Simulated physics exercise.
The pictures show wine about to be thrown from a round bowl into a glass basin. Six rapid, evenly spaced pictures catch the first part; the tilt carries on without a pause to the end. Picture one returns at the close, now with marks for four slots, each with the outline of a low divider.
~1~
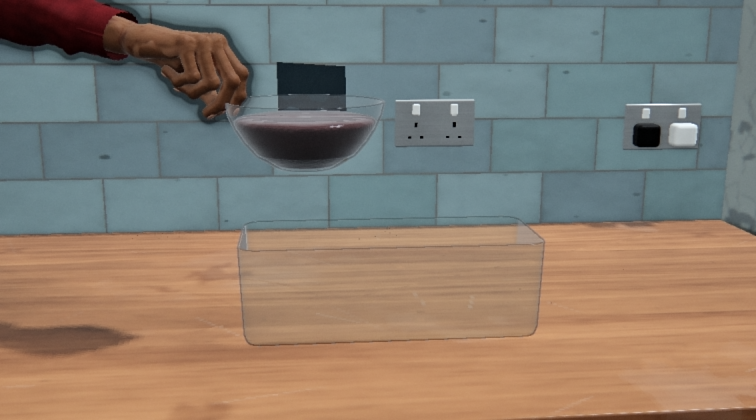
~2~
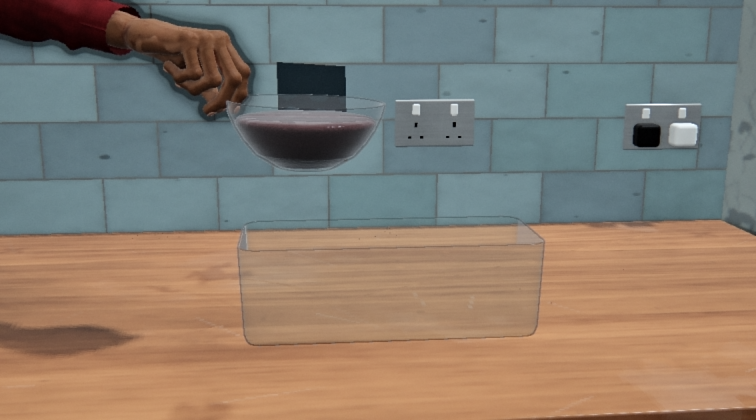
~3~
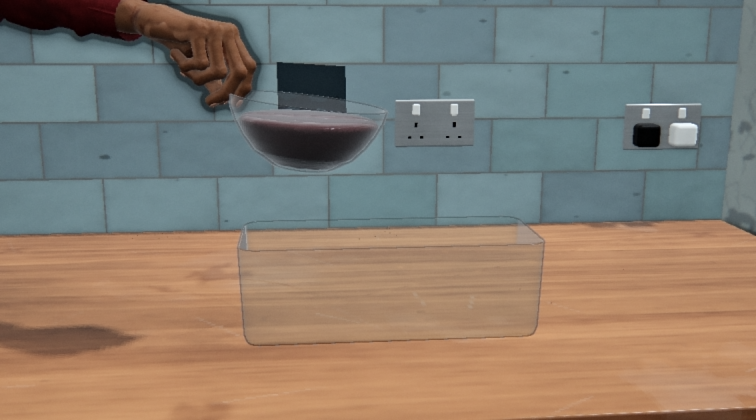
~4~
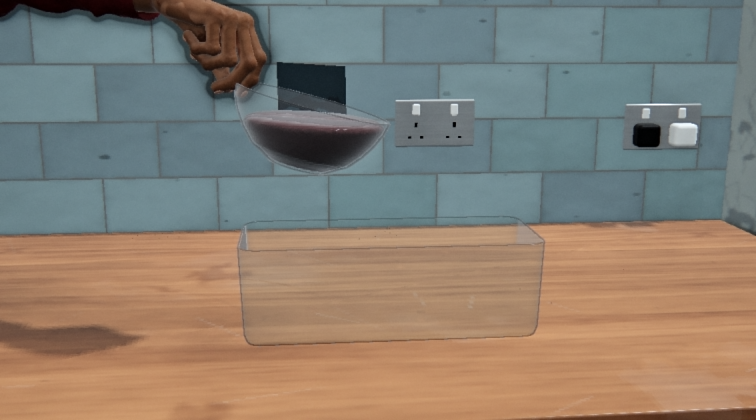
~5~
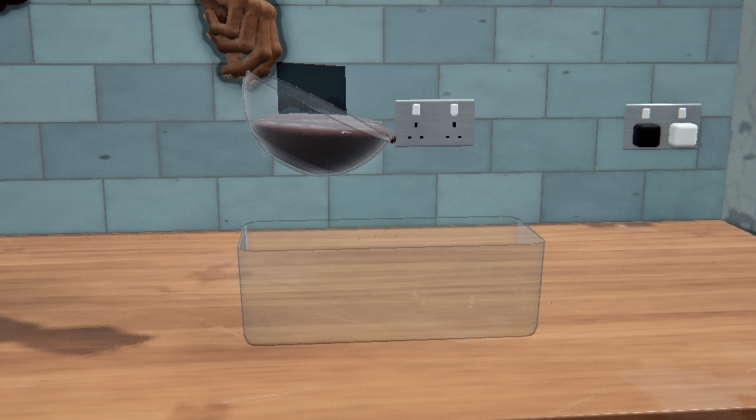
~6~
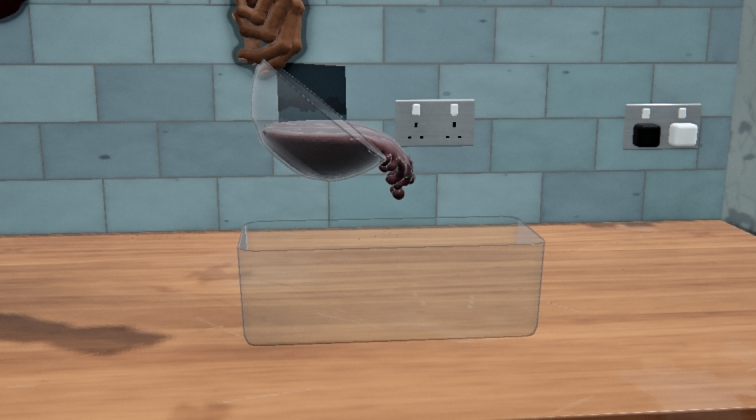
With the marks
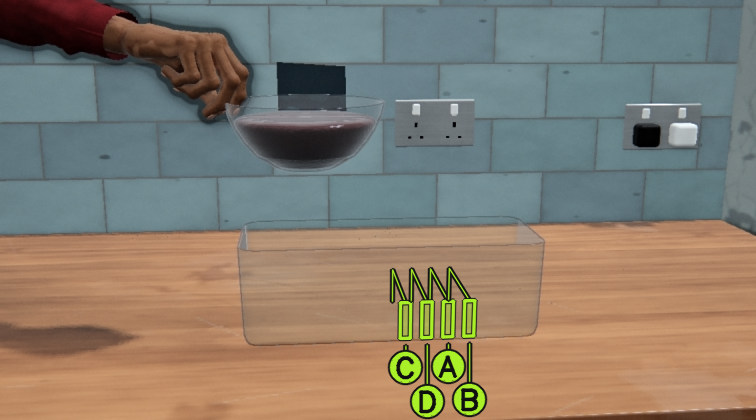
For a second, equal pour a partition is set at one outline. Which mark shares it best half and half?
It is D.
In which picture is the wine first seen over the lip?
Picture 5.
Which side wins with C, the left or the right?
More ends on the right.
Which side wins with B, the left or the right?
The left one.
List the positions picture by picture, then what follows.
The first picture shows upright, lip at (382, 100); basin from (244, 344) to (537, 334); nothing has left yet.
The second picture shows upright, lip at (383, 103); nothing has left yet.
The third picture shows tipped about 7°, lip at (385, 110); nothing has left yet.
The fourth picture shows tipped about 16°, lip at (387, 122); nothing has left yet.
The fifth picture shows tipped about 27°, lip at (388, 138); wine is over the lip, down to (388, 138).
The sixth picture shows tipped about 40°, lip at (384, 156); wine is over the lip, down to (399, 195).
On the marked copy, A at (448, 344); B at (469, 343); C at (405, 345); D at (427, 345).
If A is chosen, about 69 % ends left of the wall and 27 % right of it; 4 % is lost outside.
If B is chosen, about 85 % ends left of the wall and 10 % right of it; 5 % is lost outside.
If C is chosen, about 27 % ends left of the wall and 72 % right of it.
If D is chosen, about 46 % ends left of the wall and 51 % right of it; 3 % is lost outside.
